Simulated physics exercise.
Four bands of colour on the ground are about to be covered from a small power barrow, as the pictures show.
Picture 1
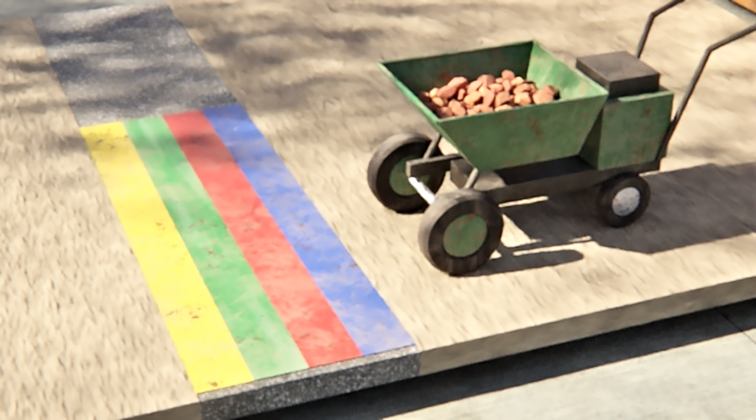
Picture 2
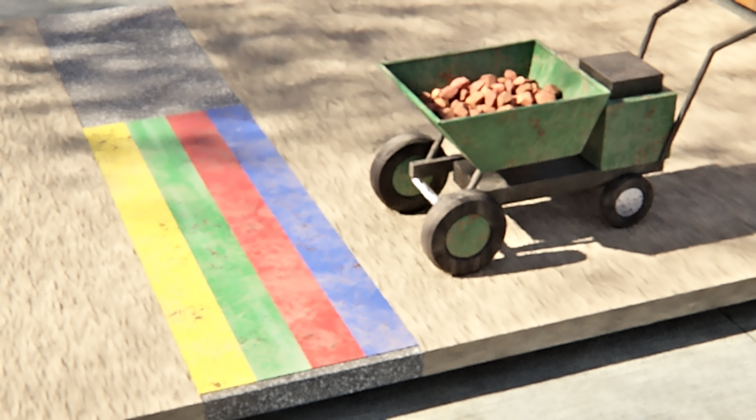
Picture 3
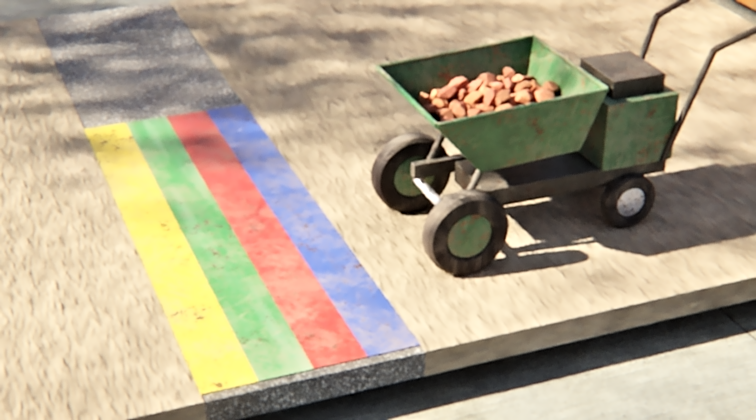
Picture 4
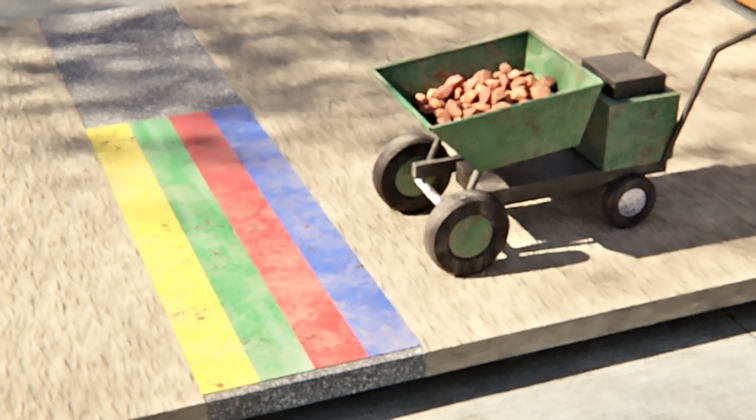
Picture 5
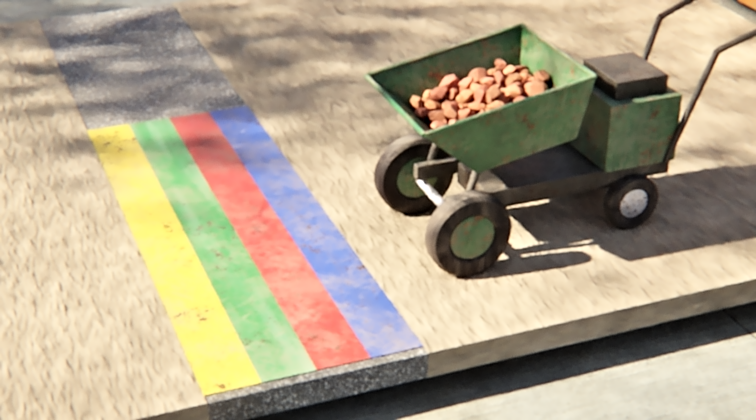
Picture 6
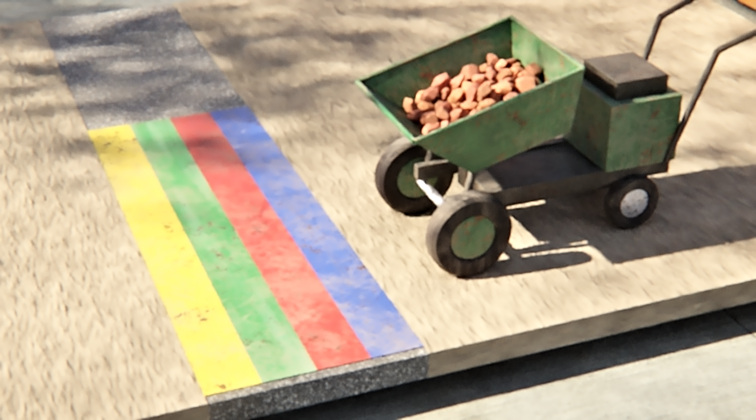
The green skip of a small barrow, loaded with reddish-brown lumps, sat level at first, then gradually tilted forward to the left, beside yellow, green, red and blue stripes on the ground.
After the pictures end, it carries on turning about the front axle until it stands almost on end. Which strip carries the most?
The red strip.
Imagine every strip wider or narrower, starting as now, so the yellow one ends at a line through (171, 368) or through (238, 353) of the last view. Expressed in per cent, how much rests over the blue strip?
10 per cent, then 10 per cent, roughly.
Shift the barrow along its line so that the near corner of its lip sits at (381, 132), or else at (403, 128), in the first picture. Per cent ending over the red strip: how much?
First spot: 10 %, second spot: 30 %.
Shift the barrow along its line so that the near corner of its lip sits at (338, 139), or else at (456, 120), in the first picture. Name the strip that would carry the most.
The yellow strip, then that red strip.
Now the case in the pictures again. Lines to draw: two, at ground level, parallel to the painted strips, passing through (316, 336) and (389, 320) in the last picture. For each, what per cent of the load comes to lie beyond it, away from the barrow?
I'd put it near 50 in a hundred, then near 90 in a hundred.
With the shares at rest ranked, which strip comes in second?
Next in line comes the green strip.
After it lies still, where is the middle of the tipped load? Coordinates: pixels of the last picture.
About (274, 264).
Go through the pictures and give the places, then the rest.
Lip of the skip at (439, 122), level; top of the load at (512, 106), lumps of rubble; blue strip at (367, 317); red strip at (315, 328); green strip at (263, 339); yellow strip at (208, 351), in the first picture.
Lip of the skip at (440, 124), level; top of the load at (505, 98), in the second picture.
Lip of the skip at (437, 126), tipped barely; top of the load at (504, 96), in the third picture.
Lip of the skip at (432, 129), tipped a little; top of the load at (520, 84), in the fourth picture.
Lip of the skip at (425, 135), tipped a little; top of the load at (515, 80), in the fifth picture.
Lip of the skip at (415, 142), tipped clearly; top of the load at (508, 85); blue strip at (375, 319); red strip at (324, 330); green strip at (271, 341); yellow strip at (216, 353), in the sixth picture.
Soon, skip tipped steeply; all in the skip.
A while on, skip tipped right over; most in the skip; a stray few over the blue strip; a small part over the red strip; a stray few over the green strip.
Towards the end, skip tipped right over; a small part in the skip; a small part over the blue strip; about half over the red strip; about a quarter over the green strip; a small part over the yellow strip; a stray few off the paint.
Finally, skip tipped right over; a small part in the skip; a small part over the blue strip; about half over the red strip; about a quarter over the green strip; a small part over the yellow strip; a stray few off the paint.
